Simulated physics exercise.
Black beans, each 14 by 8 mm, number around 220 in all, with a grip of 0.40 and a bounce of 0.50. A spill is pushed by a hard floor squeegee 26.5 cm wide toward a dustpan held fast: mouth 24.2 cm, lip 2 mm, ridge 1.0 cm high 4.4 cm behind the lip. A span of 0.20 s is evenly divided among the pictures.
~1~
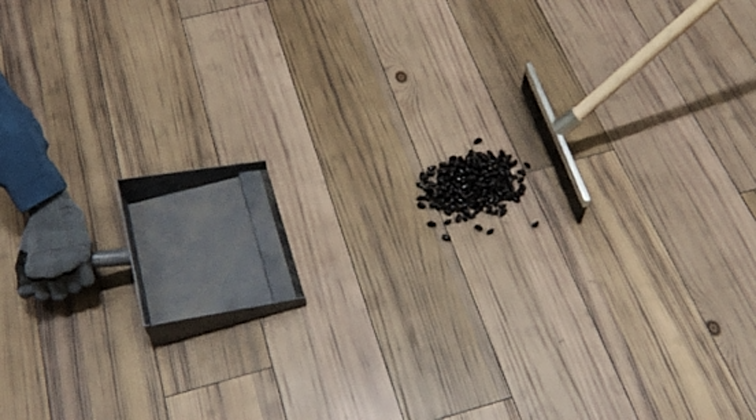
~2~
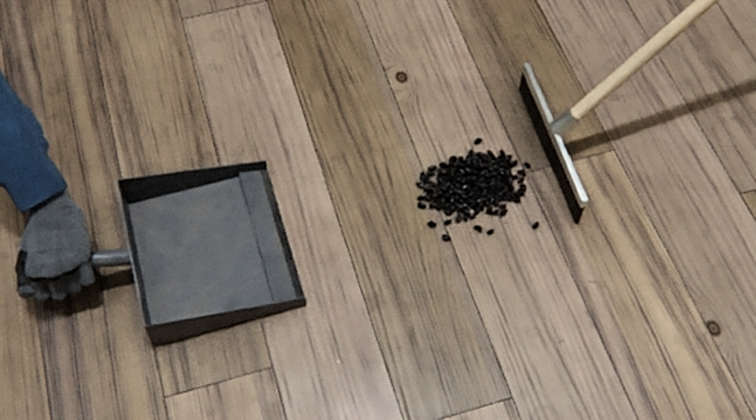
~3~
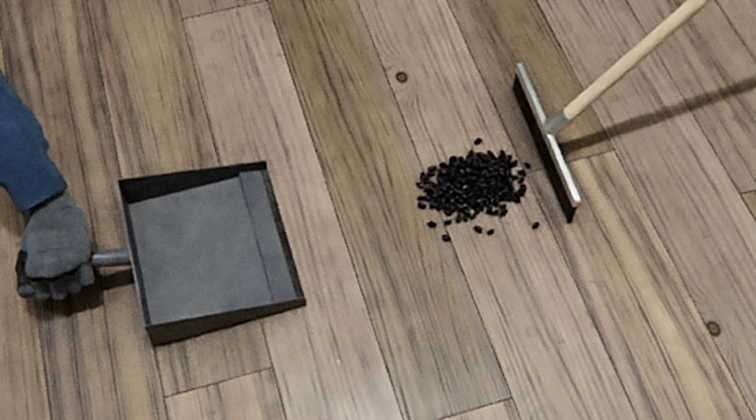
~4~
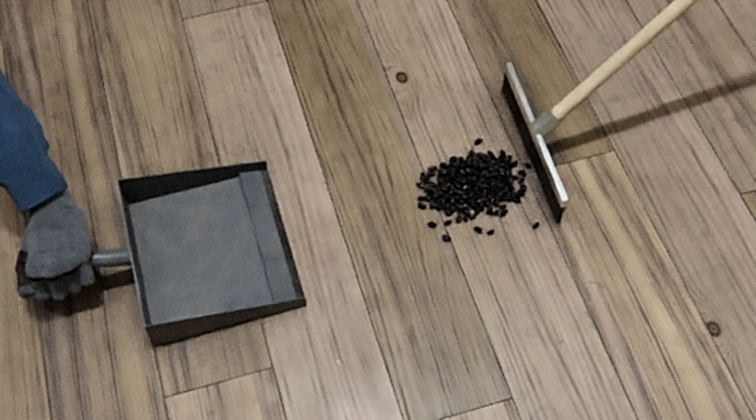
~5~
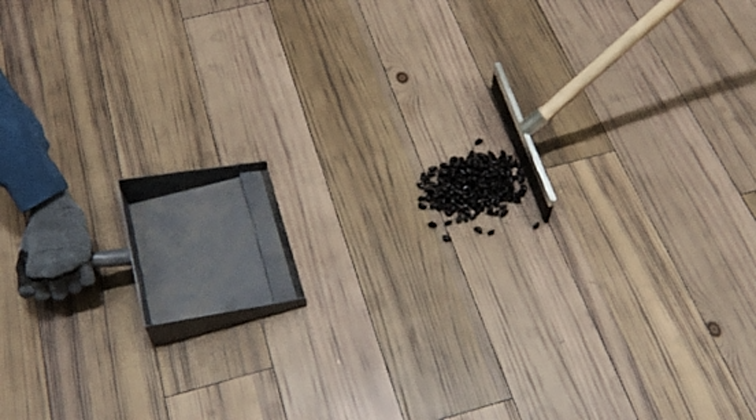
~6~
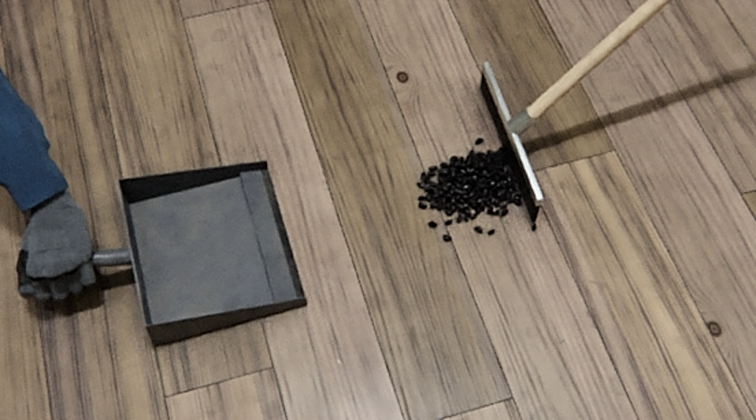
Floor squeegee sliding slowly left across wood planks into the edge of a black bean pile, gloved hand holding a dustpan still.
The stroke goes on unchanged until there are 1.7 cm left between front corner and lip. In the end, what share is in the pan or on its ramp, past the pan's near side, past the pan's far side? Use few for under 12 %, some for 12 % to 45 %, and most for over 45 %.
Pan: Some, near side: Few, far side: Some.
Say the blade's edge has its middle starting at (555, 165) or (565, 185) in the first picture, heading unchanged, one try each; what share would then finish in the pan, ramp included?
30 and 35 per cent, roughly.
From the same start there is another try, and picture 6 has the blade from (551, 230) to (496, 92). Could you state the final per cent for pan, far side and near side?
Split: Pan = 20, far = 0, near = 25.
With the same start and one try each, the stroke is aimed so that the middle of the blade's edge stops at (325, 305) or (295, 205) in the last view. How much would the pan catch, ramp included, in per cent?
About 20 % and 55 %.
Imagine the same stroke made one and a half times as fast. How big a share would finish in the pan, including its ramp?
Share: About 30 %.
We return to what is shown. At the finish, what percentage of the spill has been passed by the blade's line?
Roughly 30 per cent.
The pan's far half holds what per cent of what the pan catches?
Around 100 in a hundred.
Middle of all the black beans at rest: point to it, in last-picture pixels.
Approximately (277, 198) in the last view.
Then, 0.37 s after the last picture, middle of the blade 20 cm from the lip; 0 % over the lip, far side 5 %, near side 0 %.
Then, 0.62 s after the last picture, middle of the blade 9 cm from the lip; 0 % over the lip, far side 15 %, near side 0 %.
Then, 0.97 s after the last picture, middle of the blade 2 cm from the lip; 25 % over the lip, far side 25 %, near side 0 %.
In the end, pan 25 %, near side 0 %, far side 25 %, in front of the lip or behind the blade 45 %.
